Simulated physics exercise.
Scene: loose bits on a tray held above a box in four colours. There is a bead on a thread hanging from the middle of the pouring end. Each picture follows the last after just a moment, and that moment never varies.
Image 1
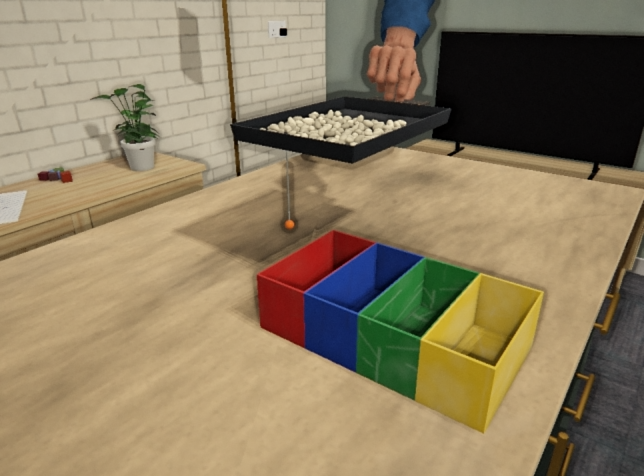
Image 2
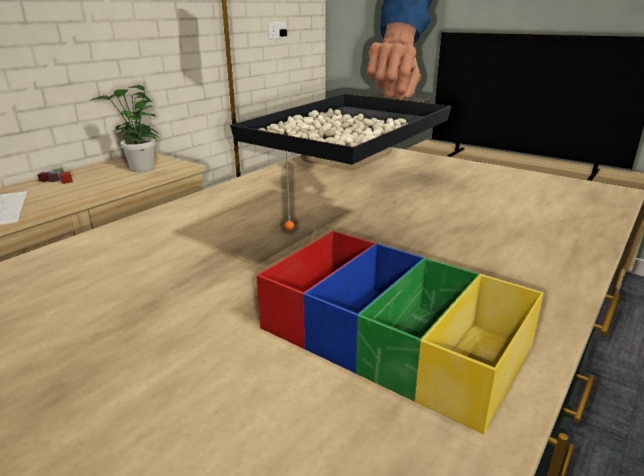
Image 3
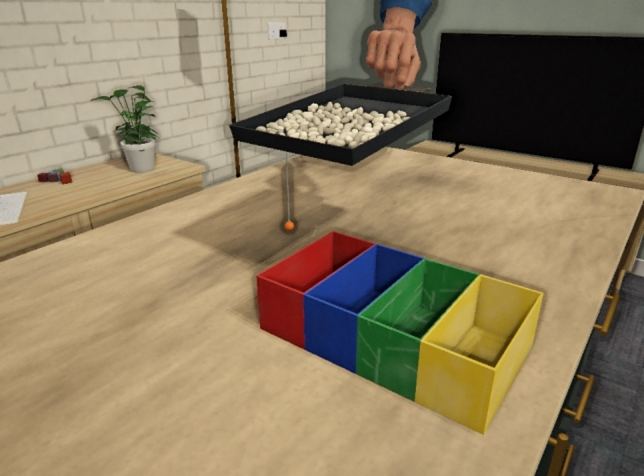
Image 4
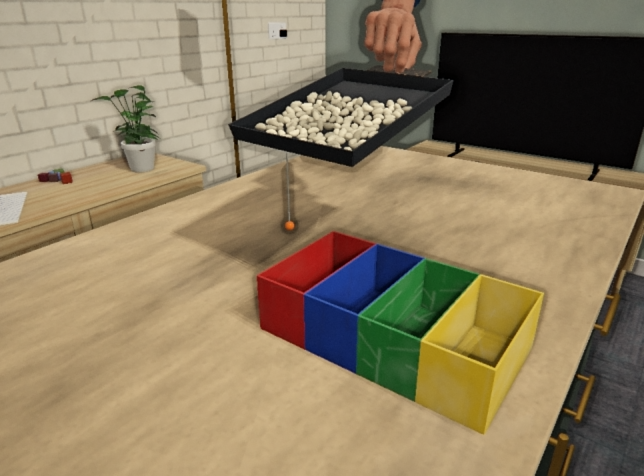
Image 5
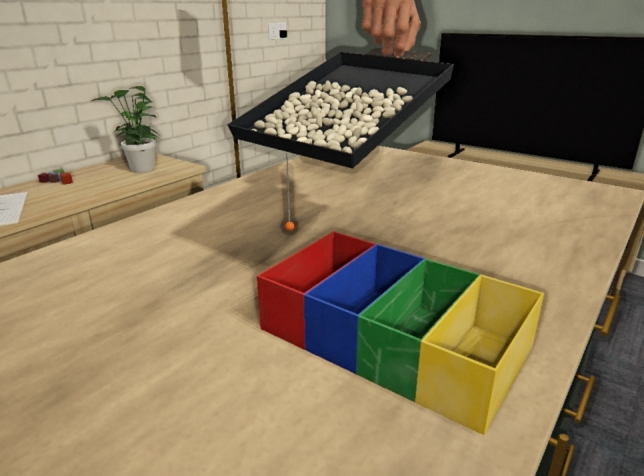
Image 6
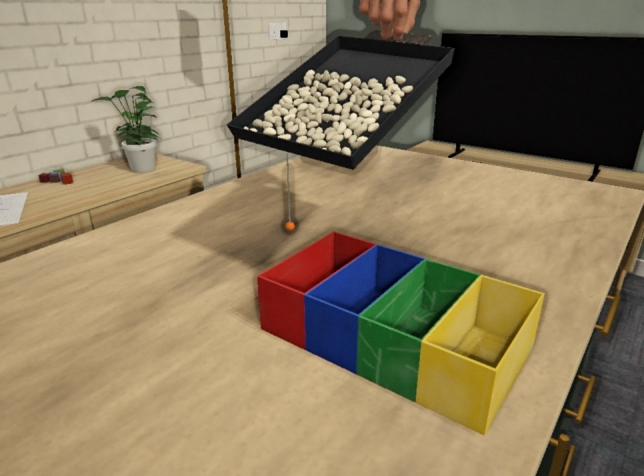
In a room with a brick wall, a hand at the far side of a black tray of white beans raises that edge, tilting the tray increasingly toward the viewer above a red, blue, green and yellow box.
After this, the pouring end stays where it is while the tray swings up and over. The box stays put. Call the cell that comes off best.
The red cell comes off best.
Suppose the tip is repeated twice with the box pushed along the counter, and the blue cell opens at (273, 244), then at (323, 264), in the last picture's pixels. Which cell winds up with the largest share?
So the first one goes to that green cell and the second to the blue cell.
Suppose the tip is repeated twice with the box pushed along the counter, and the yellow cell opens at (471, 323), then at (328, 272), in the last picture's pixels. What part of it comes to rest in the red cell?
50 %, then 0 %.
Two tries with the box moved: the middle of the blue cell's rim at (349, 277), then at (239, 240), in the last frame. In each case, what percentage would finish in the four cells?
The first yields 60 per cent and the second 100 per cent.
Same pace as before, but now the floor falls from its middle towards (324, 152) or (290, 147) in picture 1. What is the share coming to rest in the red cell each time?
So it's 50 percent with the first slope and 30 percent with the other.
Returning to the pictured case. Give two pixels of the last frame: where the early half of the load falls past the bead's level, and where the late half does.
Points: About (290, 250), then about (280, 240).
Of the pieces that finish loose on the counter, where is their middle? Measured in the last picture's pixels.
Approximately (230, 304).
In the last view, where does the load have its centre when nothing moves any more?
(283, 314).
Shortly afterwards, tray tipped steeply; all but a few on the tray; only a few falling or outside the box.
Next, tray tipped past a quarter turn; near half on the tray; only a few in the red cell; only a few in the blue cell; near a third falling or outside the box.
Some moments later, tray tipped past a quarter turn; near half in the red cell; a little in the blue cell; near half falling or outside the box.
In the end, tray tipped past a quarter turn; near half in the red cell; a little in the blue cell; none at all in the yellow cell; none at all in the green cell; near half outside the box.
